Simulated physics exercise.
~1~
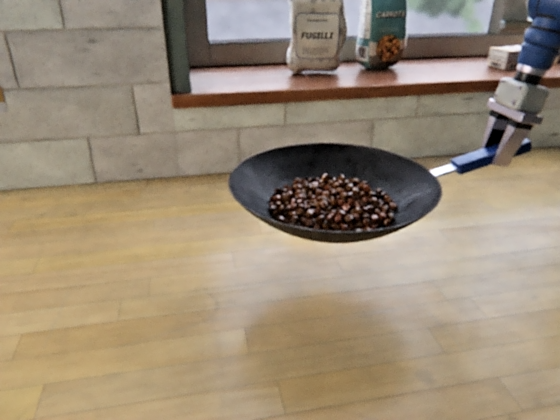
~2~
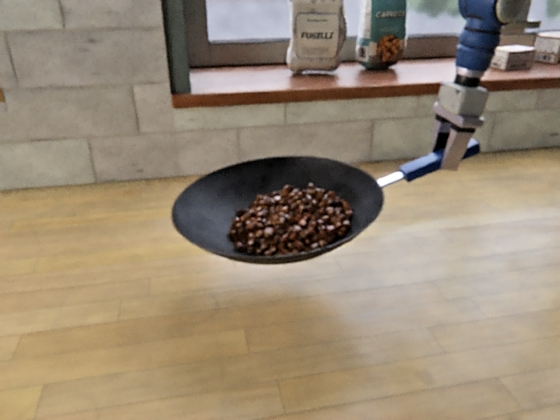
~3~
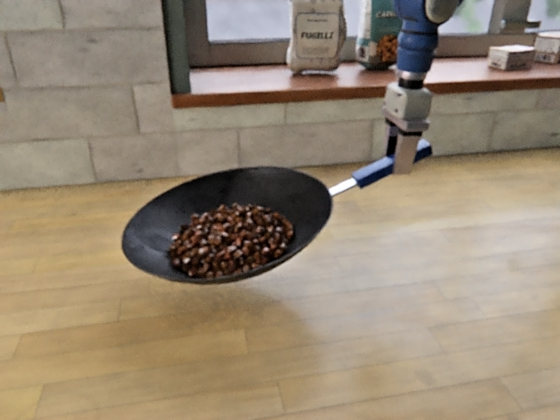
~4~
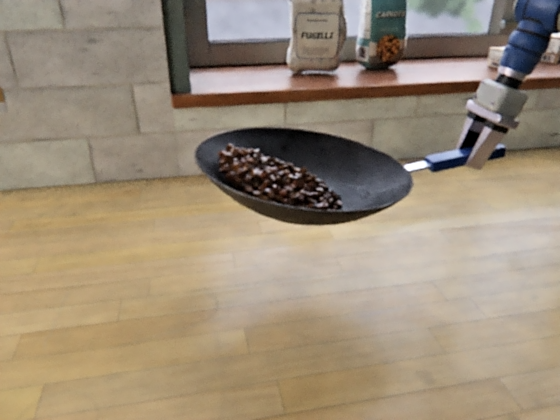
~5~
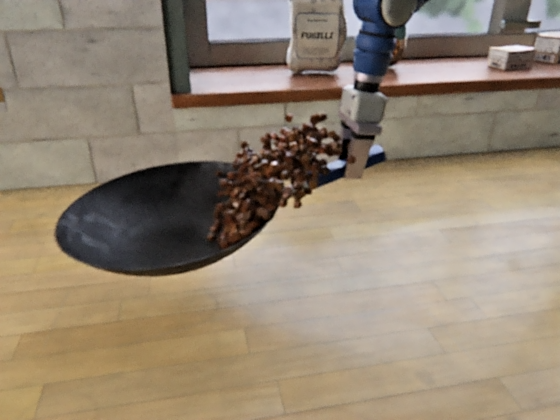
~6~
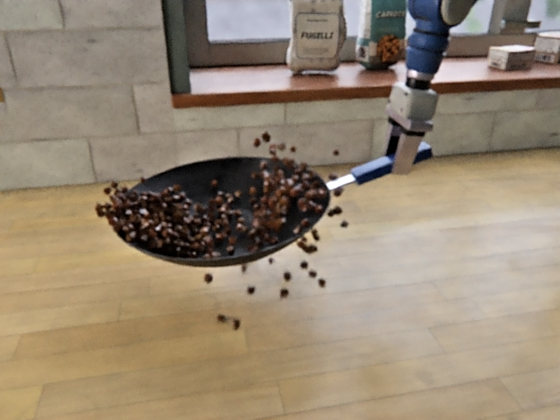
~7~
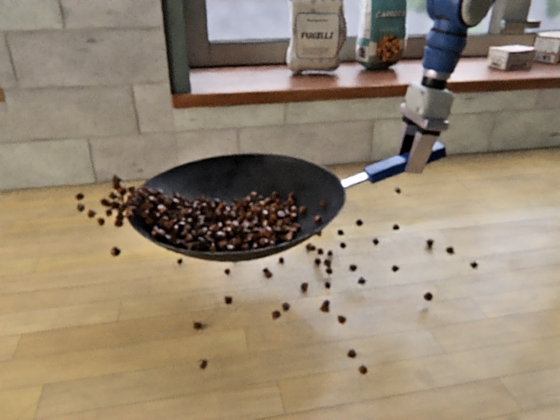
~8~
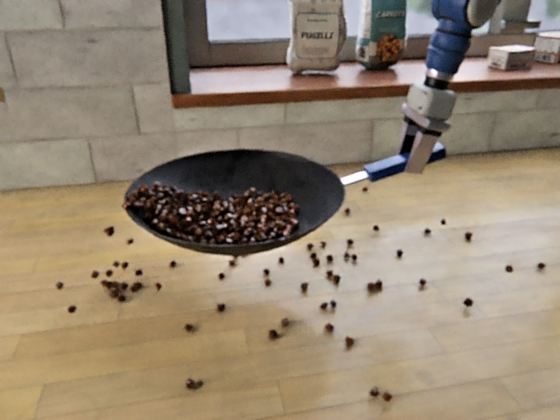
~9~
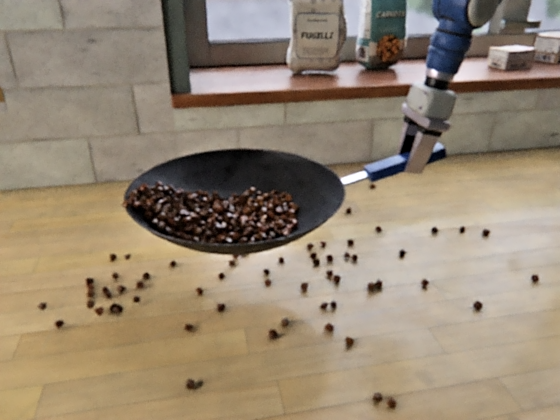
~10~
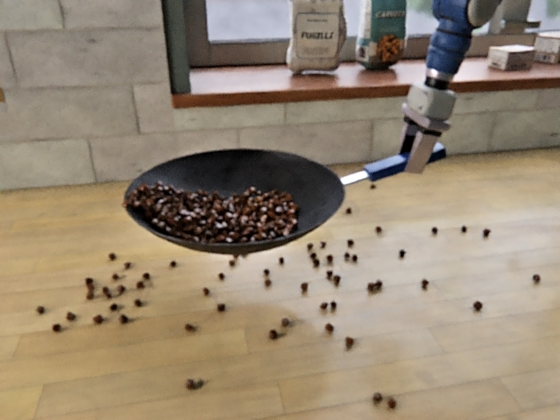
Dark brown pellets flew up out of a black wok as a robot arm swung it left, right and left again above a wooden surface, then eased it back; most stayed in the pan, but many ended up scattered across the wood below.
